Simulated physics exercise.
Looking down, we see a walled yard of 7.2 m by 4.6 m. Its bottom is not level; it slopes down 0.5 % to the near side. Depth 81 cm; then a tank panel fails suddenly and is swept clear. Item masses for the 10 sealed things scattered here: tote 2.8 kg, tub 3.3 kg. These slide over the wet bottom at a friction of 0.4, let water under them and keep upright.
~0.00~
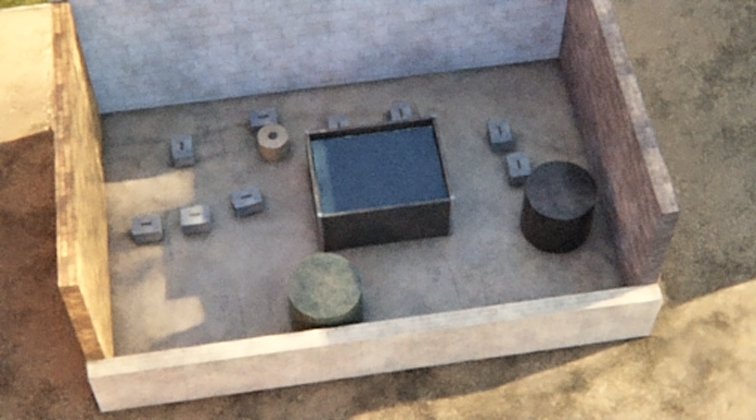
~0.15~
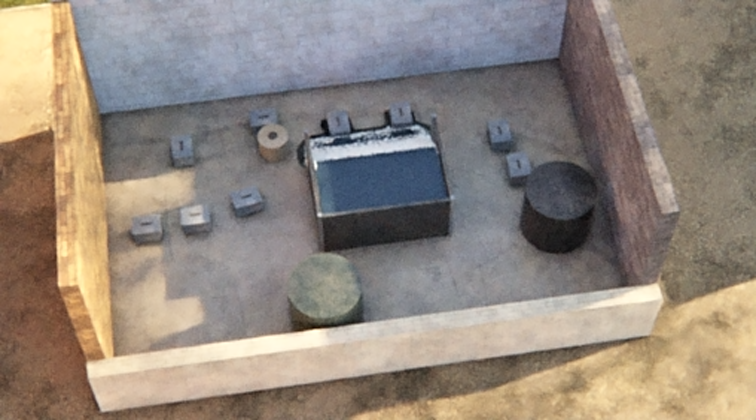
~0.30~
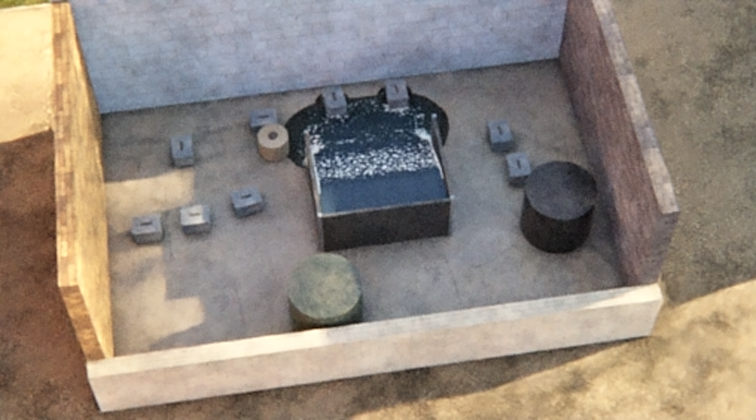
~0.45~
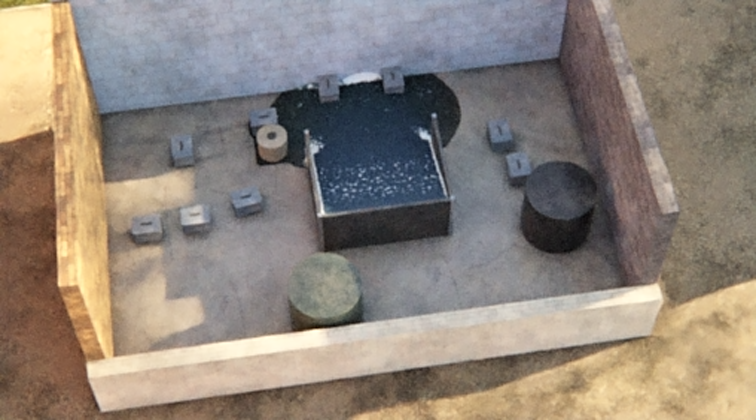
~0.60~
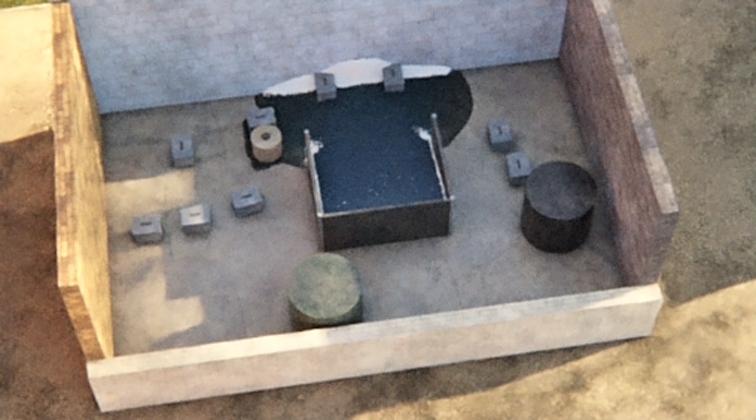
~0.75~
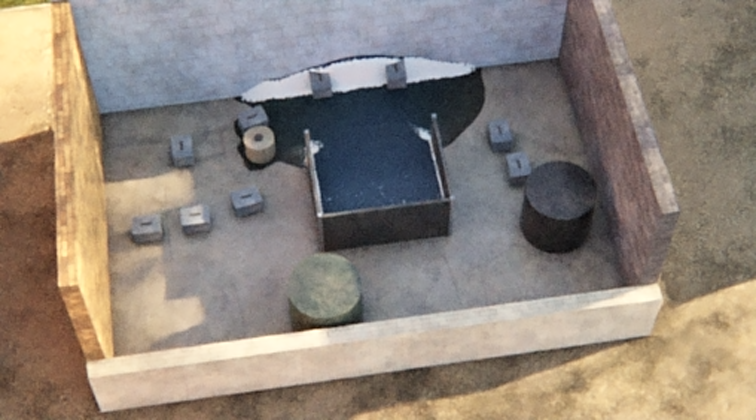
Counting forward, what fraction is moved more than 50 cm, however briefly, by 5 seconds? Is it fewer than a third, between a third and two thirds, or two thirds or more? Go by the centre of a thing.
Two thirds or more.
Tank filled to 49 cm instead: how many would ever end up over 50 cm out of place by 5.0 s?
I count 8 of them in that case.
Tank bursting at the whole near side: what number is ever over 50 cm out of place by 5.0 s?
Then it comes to 4 of them.
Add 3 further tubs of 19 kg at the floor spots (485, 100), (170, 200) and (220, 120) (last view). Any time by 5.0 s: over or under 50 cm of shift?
Taking them one by one: It goes beyond, then it goes beyond, then it goes beyond.
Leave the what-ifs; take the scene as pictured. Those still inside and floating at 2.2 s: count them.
3.
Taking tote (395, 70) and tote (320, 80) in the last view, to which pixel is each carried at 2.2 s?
About (568, 93) for the first and (134, 154) for the second.
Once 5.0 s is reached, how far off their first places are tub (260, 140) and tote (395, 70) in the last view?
In that order: 140 cm, 300 cm.
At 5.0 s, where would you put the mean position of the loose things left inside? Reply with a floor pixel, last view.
Mean floor pixel: About (338, 262).
After 1.1 s 3 of 10 are over 50 cm from their spots; 2 afloat.
After 2.2 s 5 of 10 are over 50 cm from their spots; 3 afloat.
After 3.5 s 9 of 10 are over 50 cm from their spots; 5 afloat.
After 5.0 s 10 of 10 are over 50 cm from their spots, and 10 have been at some point; 6 afloat.
